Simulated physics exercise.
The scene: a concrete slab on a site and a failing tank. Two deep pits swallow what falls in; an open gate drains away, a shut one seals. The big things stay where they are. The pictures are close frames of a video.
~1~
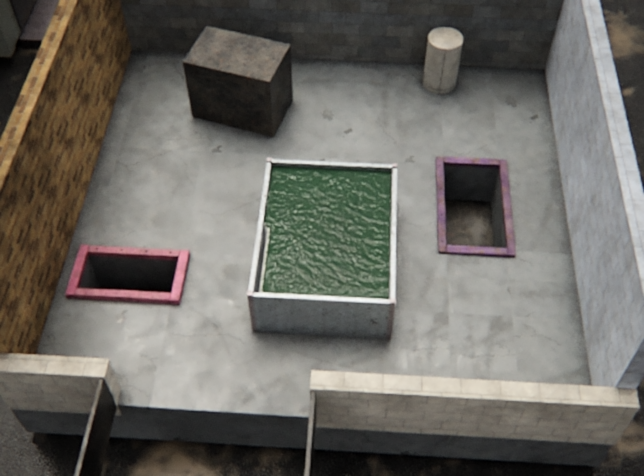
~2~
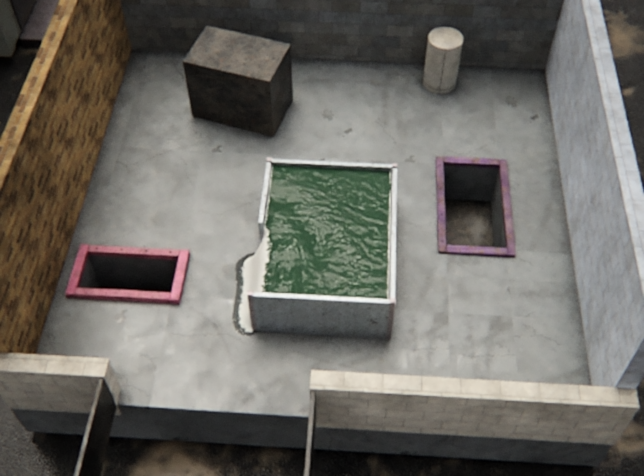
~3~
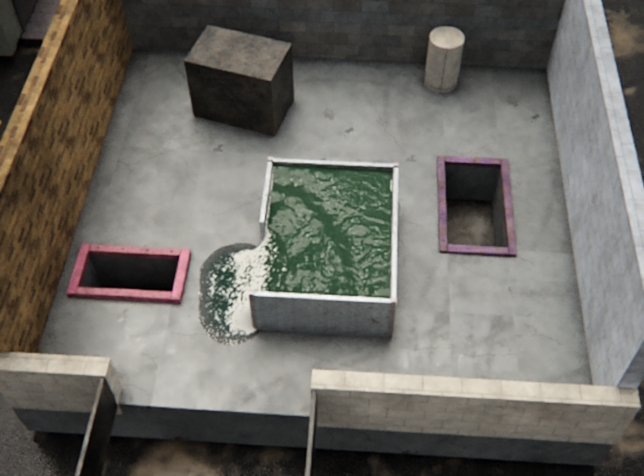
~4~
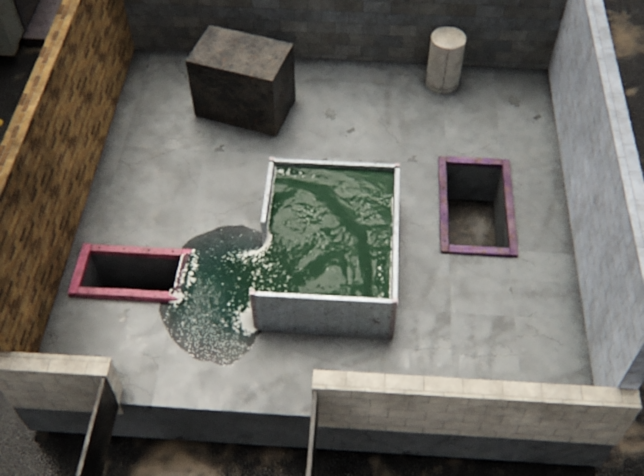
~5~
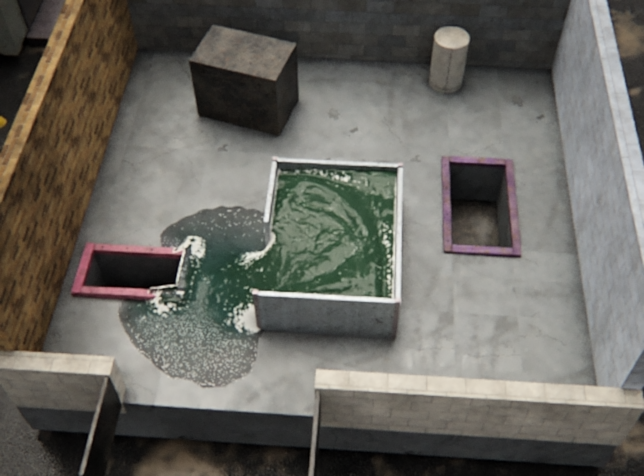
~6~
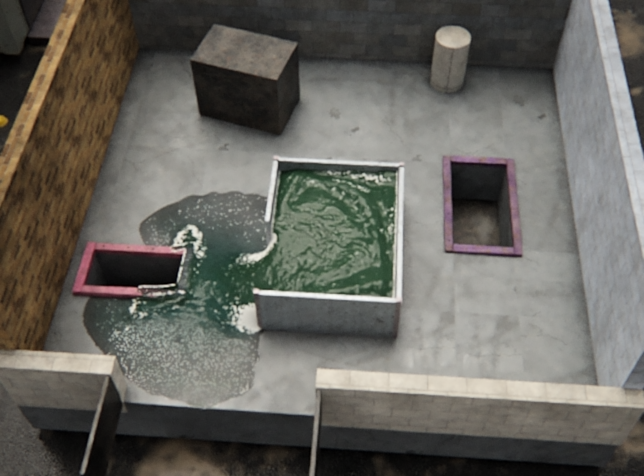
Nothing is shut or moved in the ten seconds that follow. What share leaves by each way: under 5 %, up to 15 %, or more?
One by one: The gate takes above 15 %; the purple pit takes not even 5 %; the pink pit takes above 15 %.
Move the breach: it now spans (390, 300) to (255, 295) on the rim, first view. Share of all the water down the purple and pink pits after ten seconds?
Per cent: Purple 4, pink 0.
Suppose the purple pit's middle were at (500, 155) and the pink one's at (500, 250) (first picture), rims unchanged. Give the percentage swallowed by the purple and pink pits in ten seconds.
Roughly, in per cent: Purple 4, pink 0.
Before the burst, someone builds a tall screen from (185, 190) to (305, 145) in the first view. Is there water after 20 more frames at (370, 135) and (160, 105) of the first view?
In turn: Dry, wet.
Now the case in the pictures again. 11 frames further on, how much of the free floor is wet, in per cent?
Close to 25 %.
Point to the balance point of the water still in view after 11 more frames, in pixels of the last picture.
Close to (249, 275).
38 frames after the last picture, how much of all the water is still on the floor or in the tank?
Some 60 per cent.
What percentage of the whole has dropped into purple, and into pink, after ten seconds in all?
Near 0 and 24 in a hundred.
A moment on, water covers 20 % of the floor; the gate 1 %, the purple pit 0 %, the pink pit 6 %.
Next, water covers 25 % of the floor; the gate 4 %, the purple pit 0 %, the pink pit 11 %.
Then, water covers 30 % of the floor; the gate 7 %, the purple pit 0 %, the pink pit 19 %.
Later, water covers 45 % of the floor; the gate 16 %, the purple pit 0 %, the pink pit 24 %.
In the end, water covers 65 % of the floor; the gate 28 %, the purple pit 0 %, the pink pit 25 %.
